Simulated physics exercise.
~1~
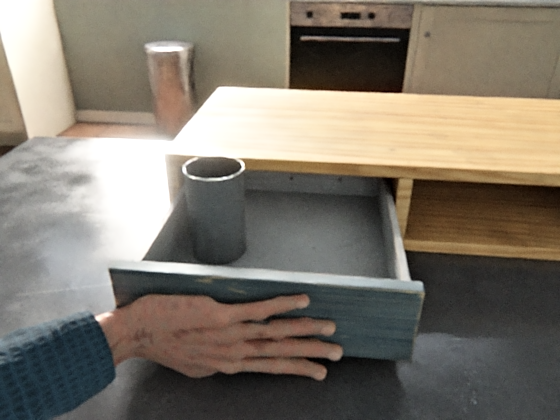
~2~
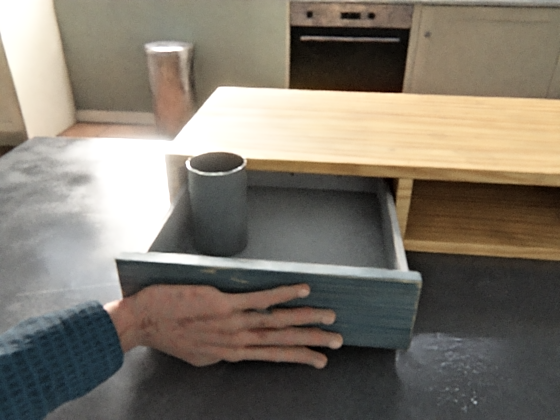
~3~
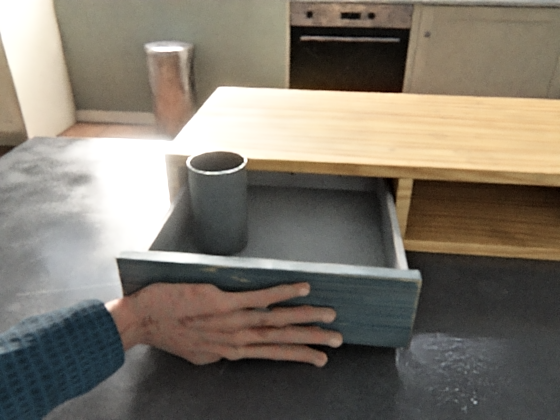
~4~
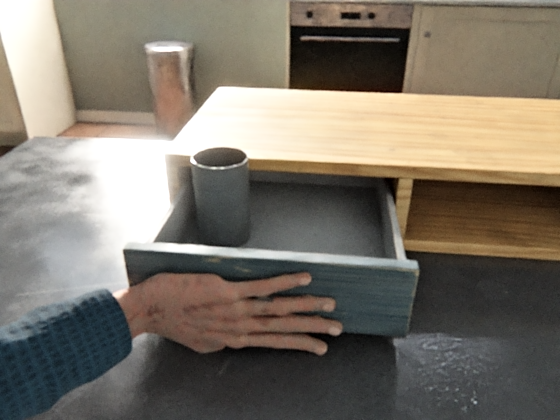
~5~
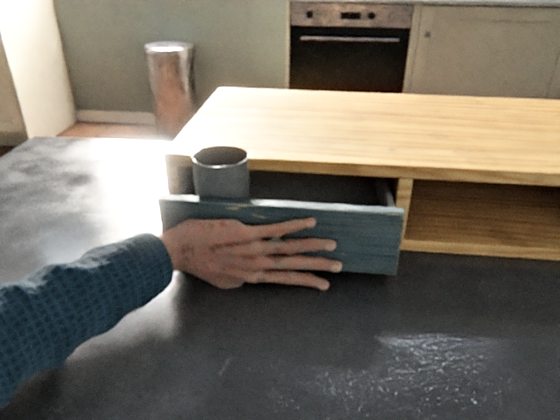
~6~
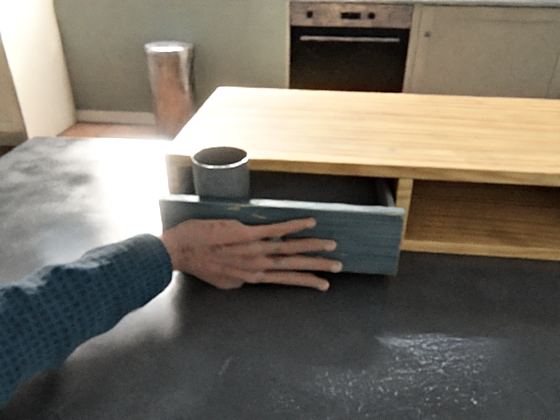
At first, a drawer with a blue-grey front sticks well out of a low wooden cabinet on a dark surface, with a tall grey beaker standing upright inside at the left. A hand in a blue sleeve lies flat against the drawer front and eases it slightly inward, then pauses. It pushes again, and the drawer slides farther in, carrying the upright beaker with it toward the cabinet. Finally, the movement stops with the beaker's rim still showing above the drawer front. The hand remains pressed there, but the drawer does not close and stays ajar.
